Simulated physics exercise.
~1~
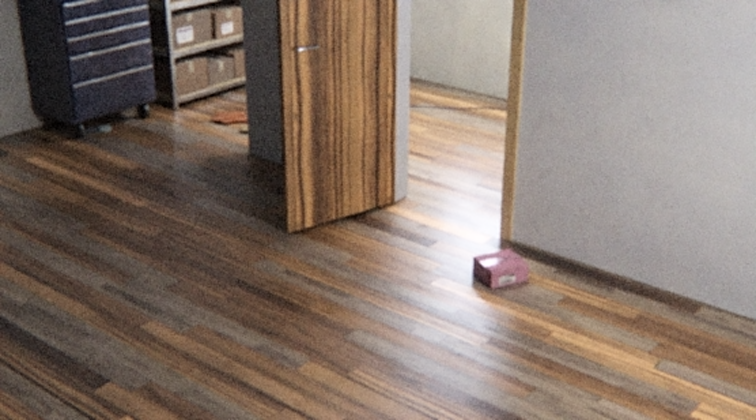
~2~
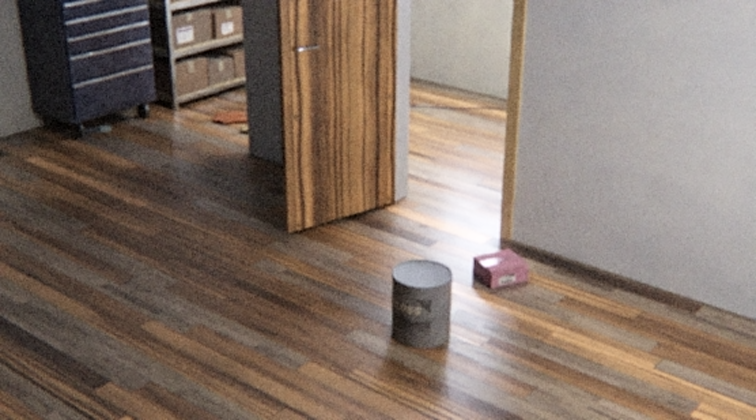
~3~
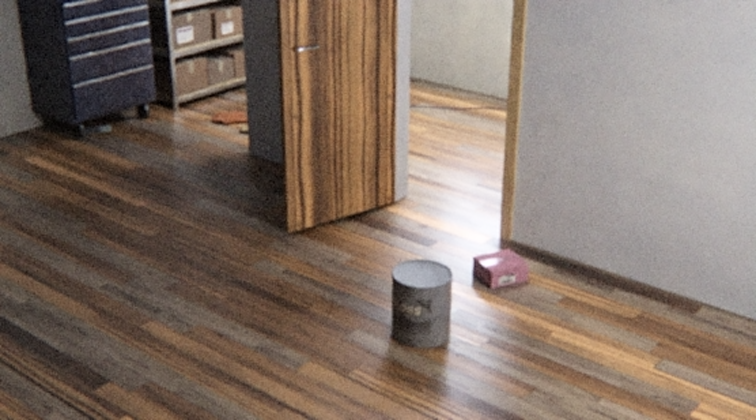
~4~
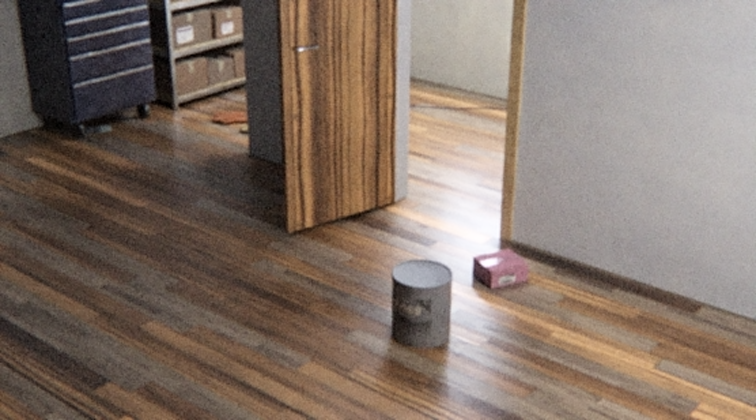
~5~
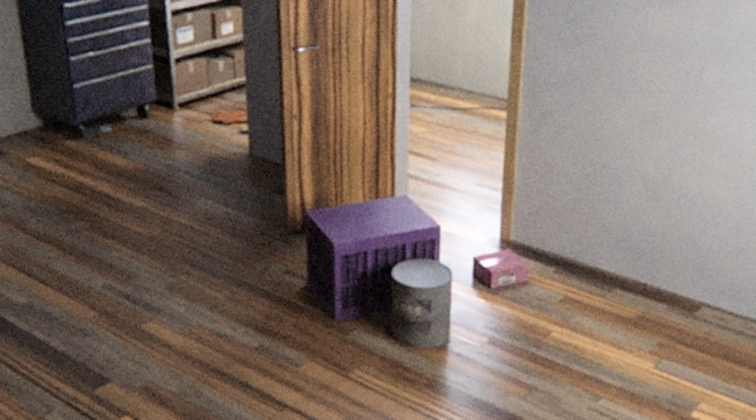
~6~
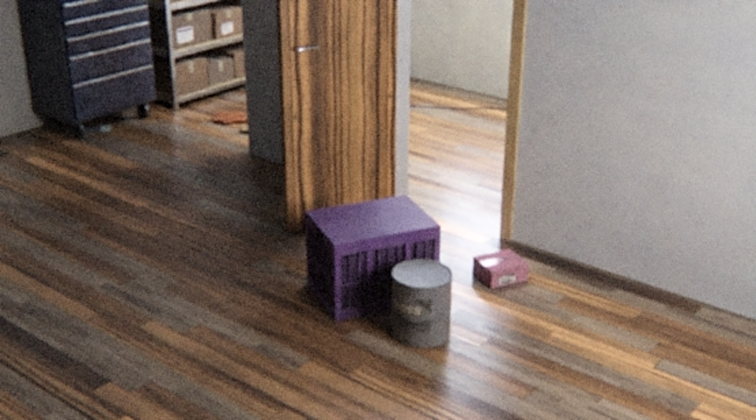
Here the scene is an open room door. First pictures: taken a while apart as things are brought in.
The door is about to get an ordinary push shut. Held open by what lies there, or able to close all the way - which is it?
Able to close.
Then, 0.80 s past the last view, door at 88°.
Then, 1.60 s past the last view, door at 61°.
Then, 2.30 s past the last view, door at 36°.
Then, 2.90 s past the last view, door at 14°.
Finally, door at 0°; all 3 still in place. Final places as the last picture's camera would see them, purple chest near (372, 256).
